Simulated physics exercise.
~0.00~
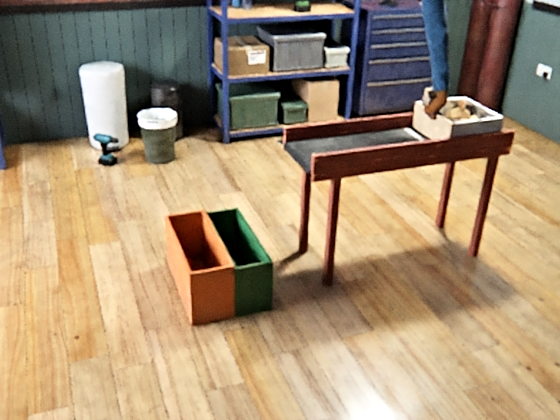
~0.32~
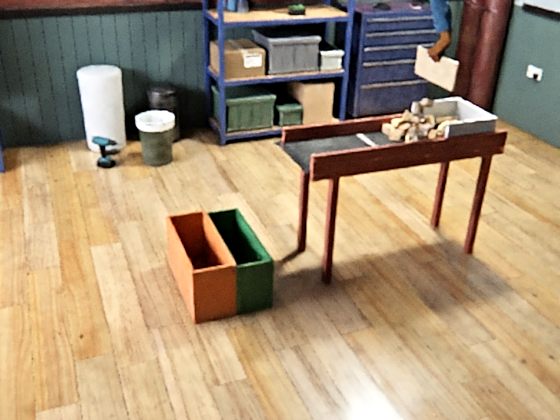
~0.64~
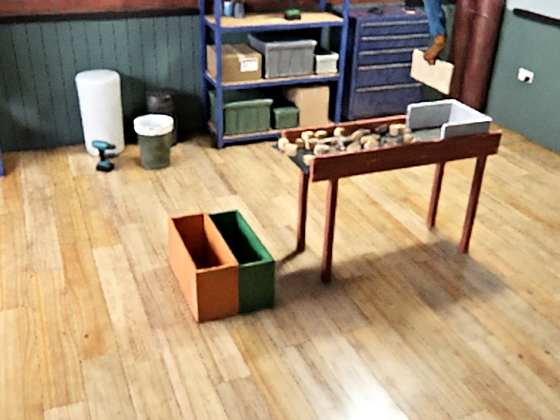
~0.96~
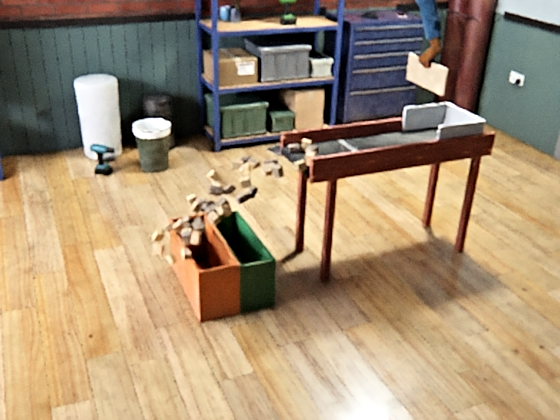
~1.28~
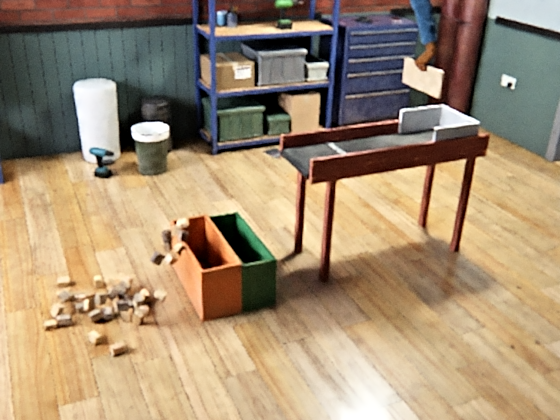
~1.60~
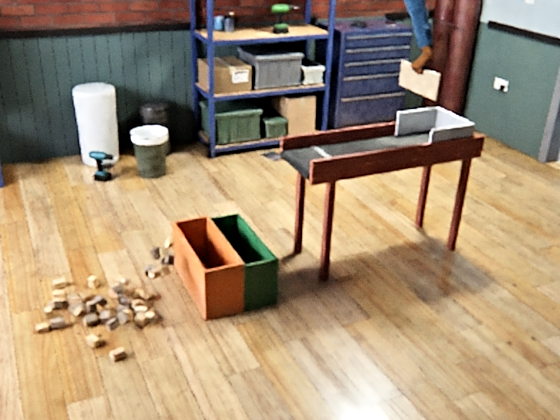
At the start, a pile of timber offcuts sits in a white pen at the right end of a belt on a red-legged table, with a green tub and an orange tub on the wooden floor to the left. A pale gate at the pen is lifted, and the offcuts ride left along the belt in a loose stream. They fly off the far end and arc down over the tubs. Most pass over the green and orange tubs and tumble onto the floor beyond. Finally, the belt is empty and the offcuts lie scattered left of the orange tub.
